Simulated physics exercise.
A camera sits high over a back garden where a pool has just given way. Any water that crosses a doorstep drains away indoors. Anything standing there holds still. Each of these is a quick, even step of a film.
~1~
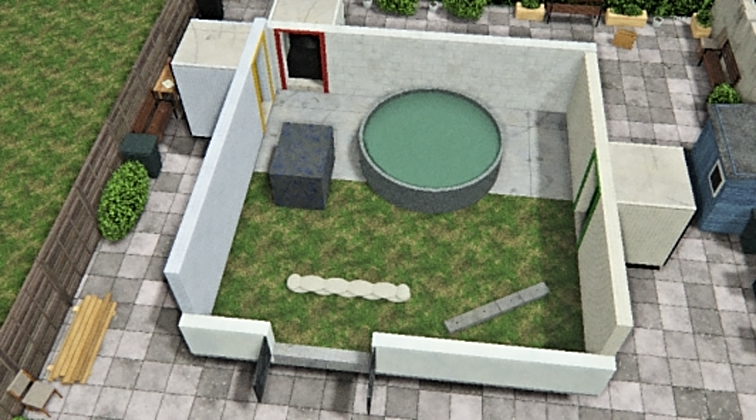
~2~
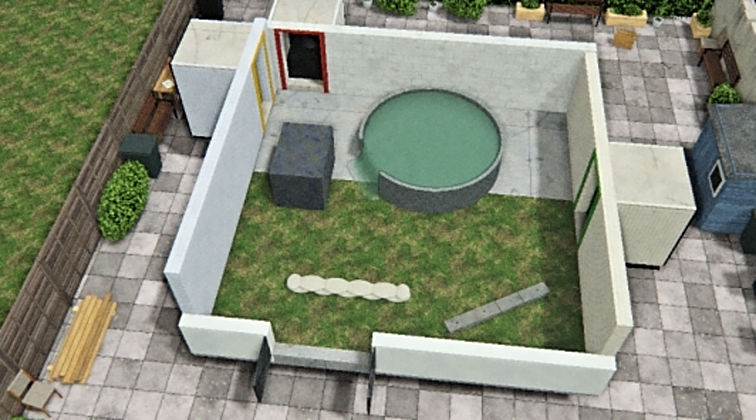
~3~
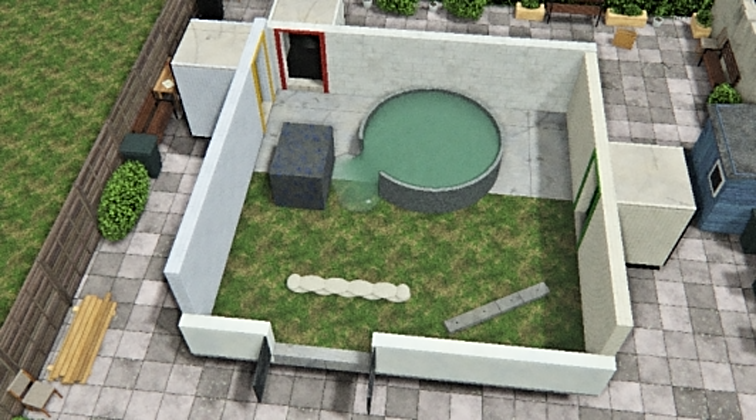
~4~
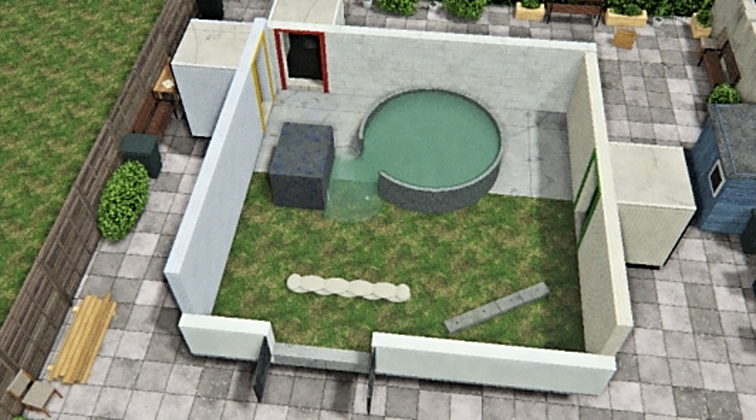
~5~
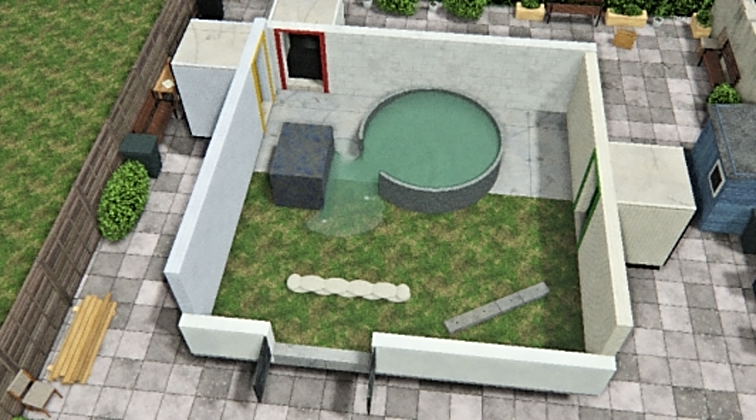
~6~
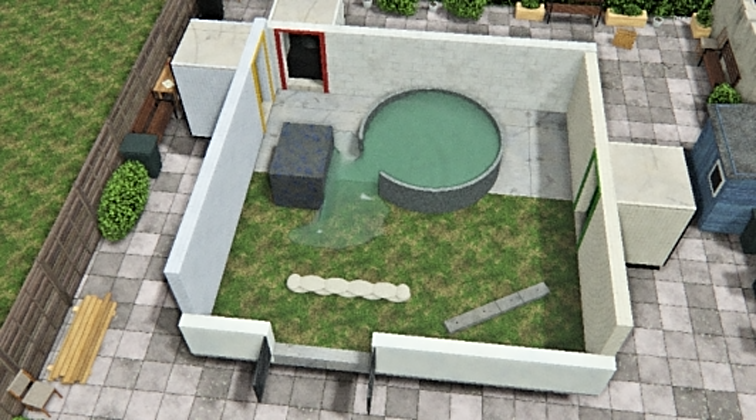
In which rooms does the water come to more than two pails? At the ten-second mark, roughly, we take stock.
Yellow door: Over two buckets; red door: Two buckets at most; green door: Over two buckets.
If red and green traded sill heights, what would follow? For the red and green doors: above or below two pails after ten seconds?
After the swap the red breaks the limit and the green stays in check.
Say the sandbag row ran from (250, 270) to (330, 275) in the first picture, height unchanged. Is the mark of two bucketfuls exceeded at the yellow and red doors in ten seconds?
Yellow: Exceeds it; red: Falls short.
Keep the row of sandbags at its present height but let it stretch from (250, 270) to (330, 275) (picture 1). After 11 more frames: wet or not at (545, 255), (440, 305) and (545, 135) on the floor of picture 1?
Well, in order they'd be left untouched, left untouched and left untouched.
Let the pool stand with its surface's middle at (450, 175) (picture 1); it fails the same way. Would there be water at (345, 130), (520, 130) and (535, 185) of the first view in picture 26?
So, in the order given, I'd say soaked through, unaffected, unaffected.
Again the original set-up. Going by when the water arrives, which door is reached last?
From what the pictures show, it's the green-painted one.
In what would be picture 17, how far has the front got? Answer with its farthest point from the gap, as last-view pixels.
Estimated pixel: (242, 311).
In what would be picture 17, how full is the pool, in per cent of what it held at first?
About 70 %.
A moment on, water covers 20 % of the floor; the yellow door not reached, the red door not reached, the green door not reached.
Next, water covers 35 % of the floor; the yellow door wet at the sill, nothing in, the red door wet at the sill, nothing in, the green door not reached.
Then, water covers 60 % of the floor; the yellow door wet at the sill, nothing in, the red door wet at the sill, nothing in, the green door not reached.
Later, water covers 85 % of the floor; the yellow door under two buckets in, the red door wet at the sill, nothing in, the green door under two buckets in.
In the end, water covers 95 % of the floor; the yellow door over two buckets in, the red door wet at the sill, nothing in, the green door over two buckets in.
